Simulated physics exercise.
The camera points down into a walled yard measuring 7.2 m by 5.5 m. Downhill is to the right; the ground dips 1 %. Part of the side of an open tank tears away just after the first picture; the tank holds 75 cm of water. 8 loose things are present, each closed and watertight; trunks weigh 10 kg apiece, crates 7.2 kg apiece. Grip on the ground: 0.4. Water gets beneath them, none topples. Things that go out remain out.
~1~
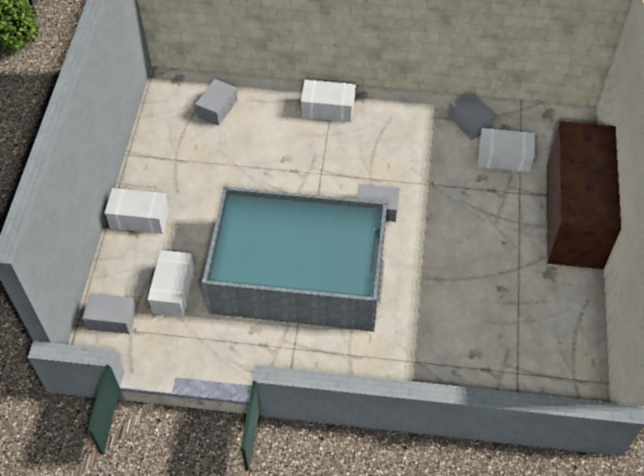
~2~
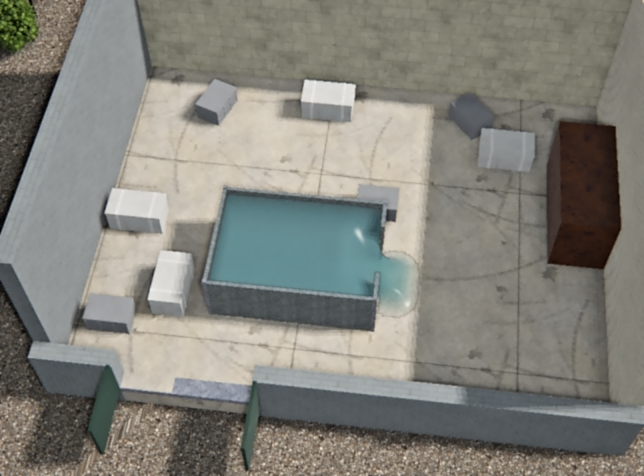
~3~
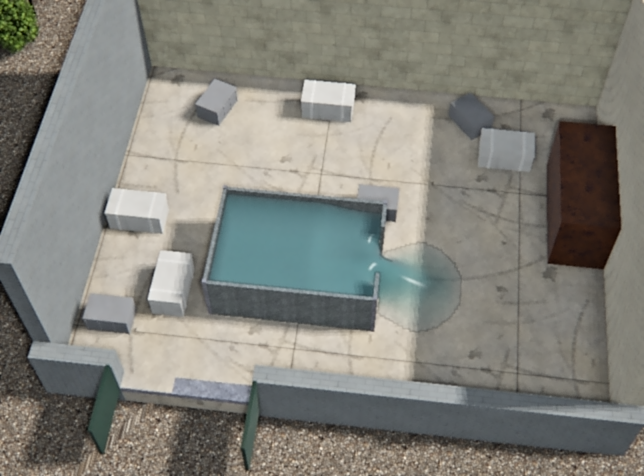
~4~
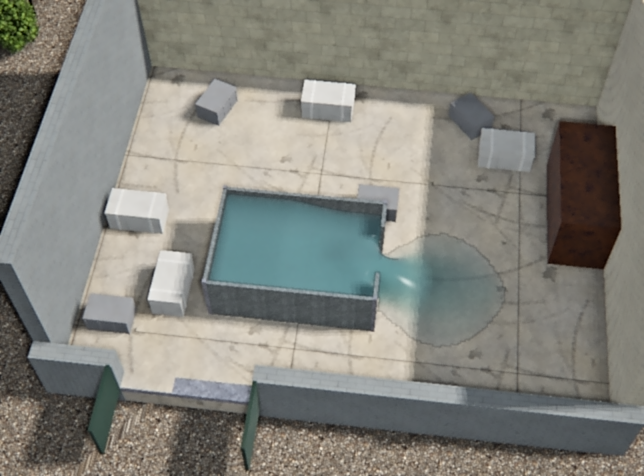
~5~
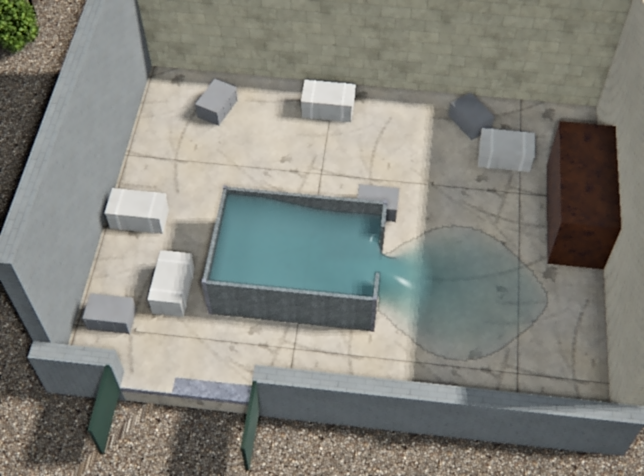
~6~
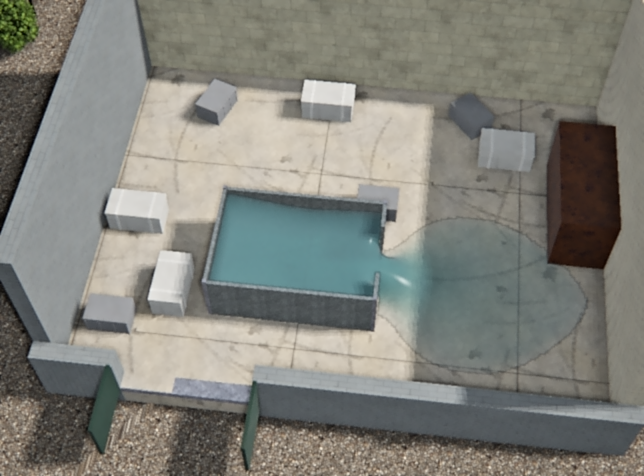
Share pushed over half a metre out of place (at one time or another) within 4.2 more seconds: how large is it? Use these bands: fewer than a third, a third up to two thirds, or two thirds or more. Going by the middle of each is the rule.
It falls in fewer than a third.
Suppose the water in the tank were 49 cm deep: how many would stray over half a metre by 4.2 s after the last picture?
You'd get 1 in that case.
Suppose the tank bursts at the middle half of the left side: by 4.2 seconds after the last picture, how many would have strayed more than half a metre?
The answer then is 5.
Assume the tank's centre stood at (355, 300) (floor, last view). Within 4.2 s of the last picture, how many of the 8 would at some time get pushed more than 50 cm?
Count: 2.
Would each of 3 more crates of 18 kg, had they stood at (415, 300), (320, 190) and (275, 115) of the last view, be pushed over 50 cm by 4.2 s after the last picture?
Result, one by one: Exceeded, not exceeded and not exceeded.
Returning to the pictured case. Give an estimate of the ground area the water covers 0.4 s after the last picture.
Some 12 m2 of it.
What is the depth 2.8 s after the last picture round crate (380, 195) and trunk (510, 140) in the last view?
Depth approx. 0 cm / 6 cm.
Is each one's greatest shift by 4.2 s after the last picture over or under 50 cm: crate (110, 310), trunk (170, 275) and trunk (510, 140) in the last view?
In order: Not as far, not as far and farther.
Then, 0.4 s after the last picture 0 of 8 are over 50 cm from their spots; 0 afloat.
Then, 1.5 s after the last picture 0 of 8 are over 50 cm from their spots; 0 afloat.
Then, 2.8 s after the last picture 1 of 8 are over 50 cm from their spots; 1 afloat.
Then, 4.2 s after the last picture 2 of 8 are over 50 cm from their spots, and 2 have been at some point; 1 afloat.
